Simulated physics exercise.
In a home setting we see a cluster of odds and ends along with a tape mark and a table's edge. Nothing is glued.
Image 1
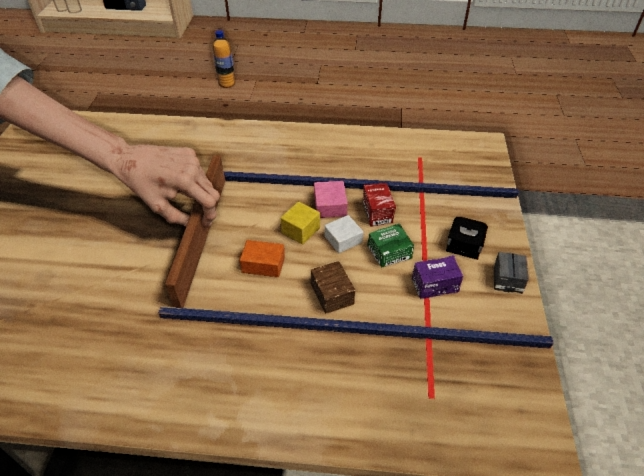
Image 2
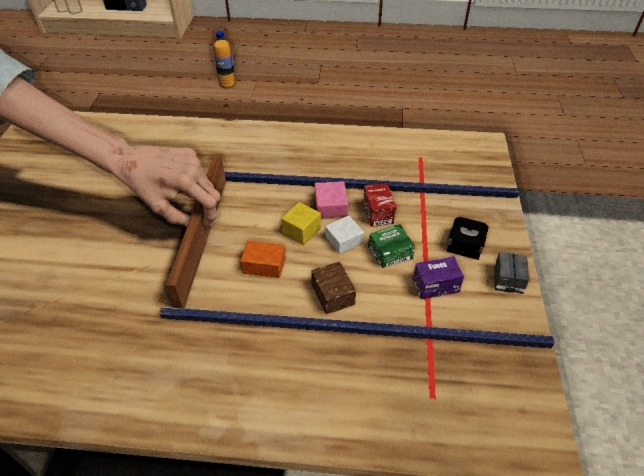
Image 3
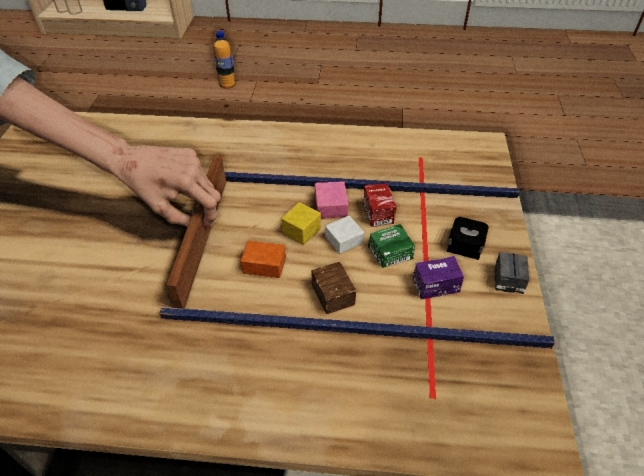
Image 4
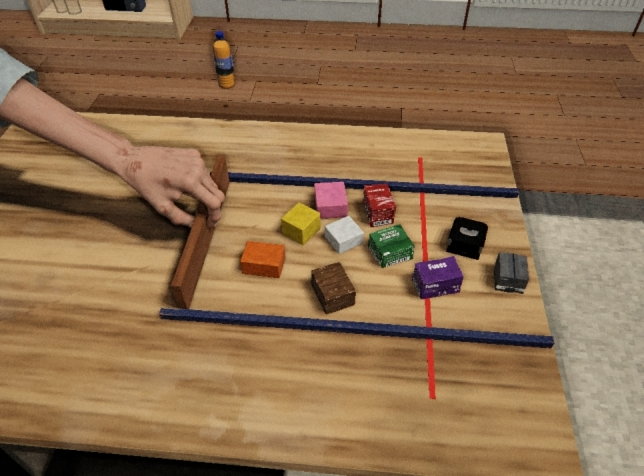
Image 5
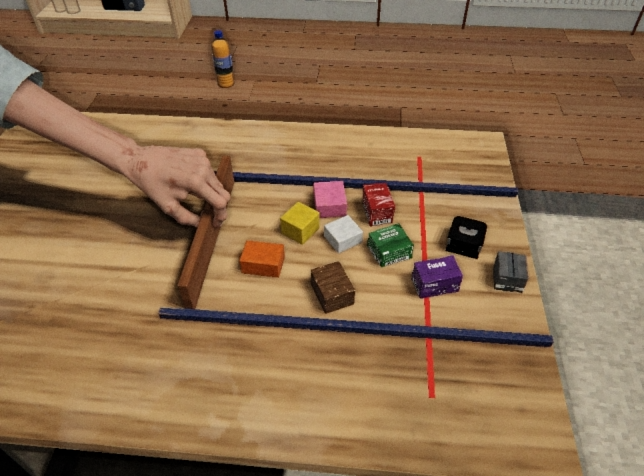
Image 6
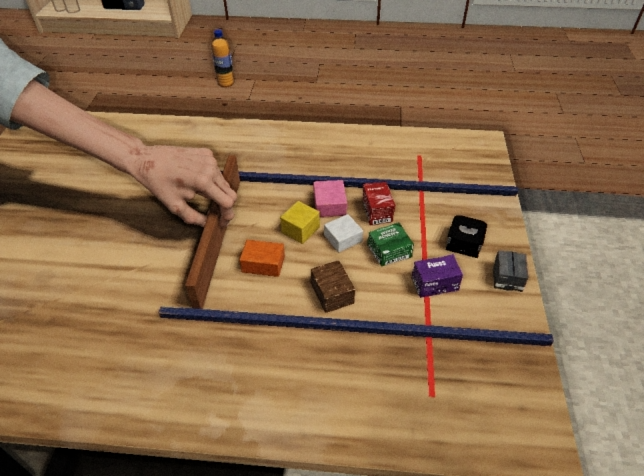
On a wooden table at home, a hand slides a brown board slightly right toward still, colourful blocks between two blue rails.
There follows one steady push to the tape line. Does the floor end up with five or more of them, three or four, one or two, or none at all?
The count that drops over the edge is nil.
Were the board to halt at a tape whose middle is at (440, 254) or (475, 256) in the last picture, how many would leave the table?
Per try: 0; 2.
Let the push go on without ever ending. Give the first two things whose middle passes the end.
The order is the grey box, then the black case.
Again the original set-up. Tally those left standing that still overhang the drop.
Looks like 0 of them.
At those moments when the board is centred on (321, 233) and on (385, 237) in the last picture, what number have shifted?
Tally: 6; 8.
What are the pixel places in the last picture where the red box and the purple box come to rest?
They finish at roughly (468, 210) and (487, 293) respectively.
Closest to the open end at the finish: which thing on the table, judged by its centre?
The grey box is foremost.
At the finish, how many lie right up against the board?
That number would be 4.
A little later, none off yet; grey box at rest near (510, 271); black case at rest near (466, 237); purple box at rest near (437, 276).
Next, none off yet; grey box at rest near (510, 271); black case at rest near (466, 237); purple box moving near (440, 280).
When it is over, the number that fall off is zero.
